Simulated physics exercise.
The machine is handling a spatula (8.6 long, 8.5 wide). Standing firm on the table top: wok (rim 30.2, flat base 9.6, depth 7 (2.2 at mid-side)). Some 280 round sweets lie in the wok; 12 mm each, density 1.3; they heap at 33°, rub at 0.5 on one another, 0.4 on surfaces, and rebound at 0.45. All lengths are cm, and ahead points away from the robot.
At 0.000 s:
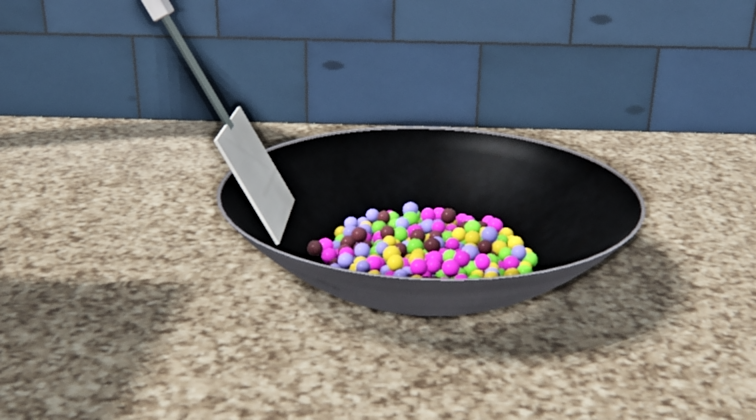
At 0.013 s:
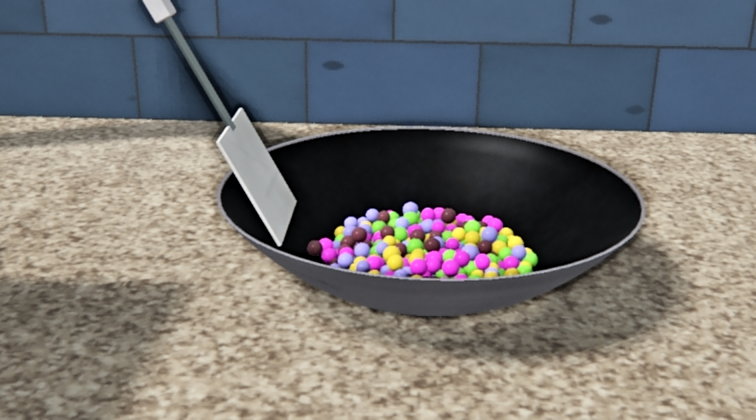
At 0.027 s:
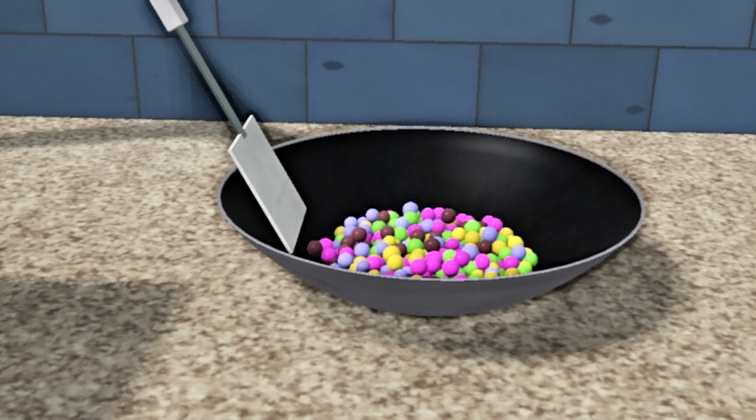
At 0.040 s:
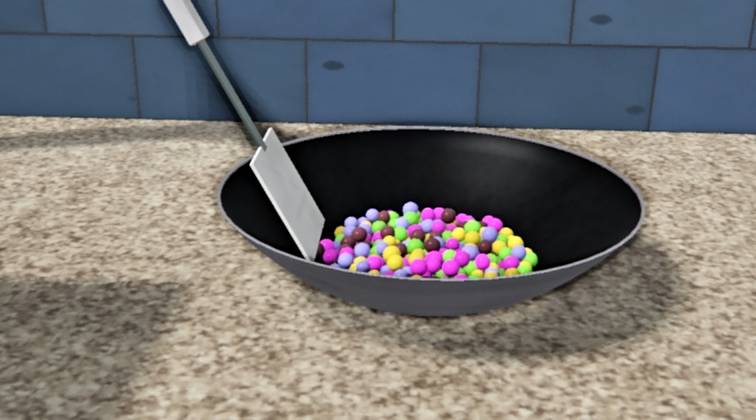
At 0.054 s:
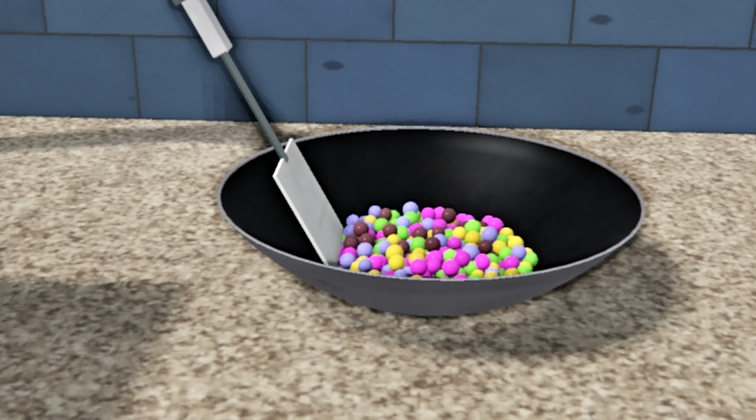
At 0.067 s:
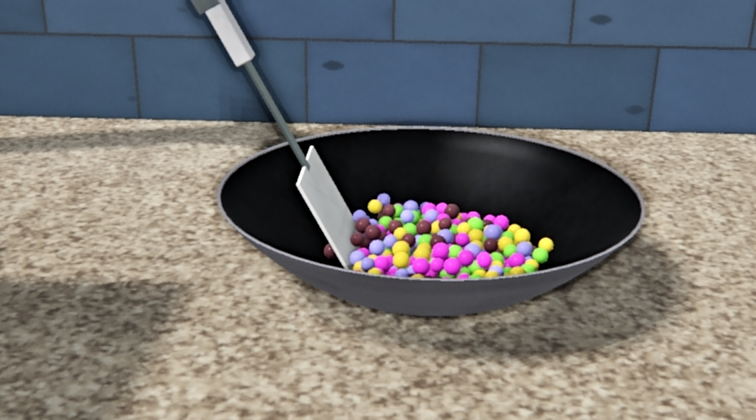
To begin with, a spatula leans over the left side of a black wok holding a heap of colourful round sweets on a speckled countertop, barely moving. It then slides right and slightly down into the wok, reaches the heap's left edge, and pushes some sweets a little to the right.
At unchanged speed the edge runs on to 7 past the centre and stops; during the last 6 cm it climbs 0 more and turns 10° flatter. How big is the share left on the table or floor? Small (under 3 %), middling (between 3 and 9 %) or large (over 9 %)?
Answer: Large; over 9 % of the round sweets finish on the table or floor.
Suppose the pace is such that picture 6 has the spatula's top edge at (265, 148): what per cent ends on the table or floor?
About 0 per cent.
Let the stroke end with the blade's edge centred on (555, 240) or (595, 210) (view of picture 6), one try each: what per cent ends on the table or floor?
About 40 and 55 per cent.
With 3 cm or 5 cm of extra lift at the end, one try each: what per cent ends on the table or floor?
About 15 and 15 per cent.
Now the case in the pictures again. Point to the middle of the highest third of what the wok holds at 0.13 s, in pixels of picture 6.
Near (517, 226).
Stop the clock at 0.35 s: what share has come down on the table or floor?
About 5 per cent.
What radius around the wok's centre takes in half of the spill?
Roughly 24 cm.
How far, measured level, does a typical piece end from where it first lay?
Some 9 cm.
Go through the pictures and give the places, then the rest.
In the first frame, the spatula top edge at (228, 123), sloping 62°; upper third of the load around (428, 248), from x 315 to 530, top at y 210; 276 in the wok.
In the second frame, the spatula top edge at (230, 124), sloping 62°; upper third of the load around (428, 248), from x 315 to 530, top at y 210.
In the third frame, the spatula top edge at (241, 132), sloping 62°; upper third of the load around (428, 248), from x 315 to 530, top at y 210.
In the fourth frame, the spatula top edge at (261, 145), sloping 62°; upper third of the load around (428, 248), from x 315 to 530, top at y 210.
In the fifth frame, the spatula top edge at (283, 156), sloping 62°; upper third of the load around (420, 244), from x 325 to 530, top at y 210.
In the sixth frame, the spatula top edge at (305, 164), sloping 62°; upper third of the load around (429, 240), from x 330 to 545, top at y 200; 276 in the wok.
After 0.10 s, sloping 62°, highest piece 6 above the table; 276 in the wok.
After 0.13 s, sloping 59°, highest piece 7 above the table; 276 in the wok.
After 0.35 s, sloping 52°, highest piece 8 above the table; 235 in the wok, 20 on the table or floor, 21 on the blade or in flight.
After 1.40 s, sloping 52°, highest piece 7 above the table; 233 in the wok, 43 on the table or floor.
In the end, 233 in the wok, 43 on the table or floor. That is 16 % on the table or floor.
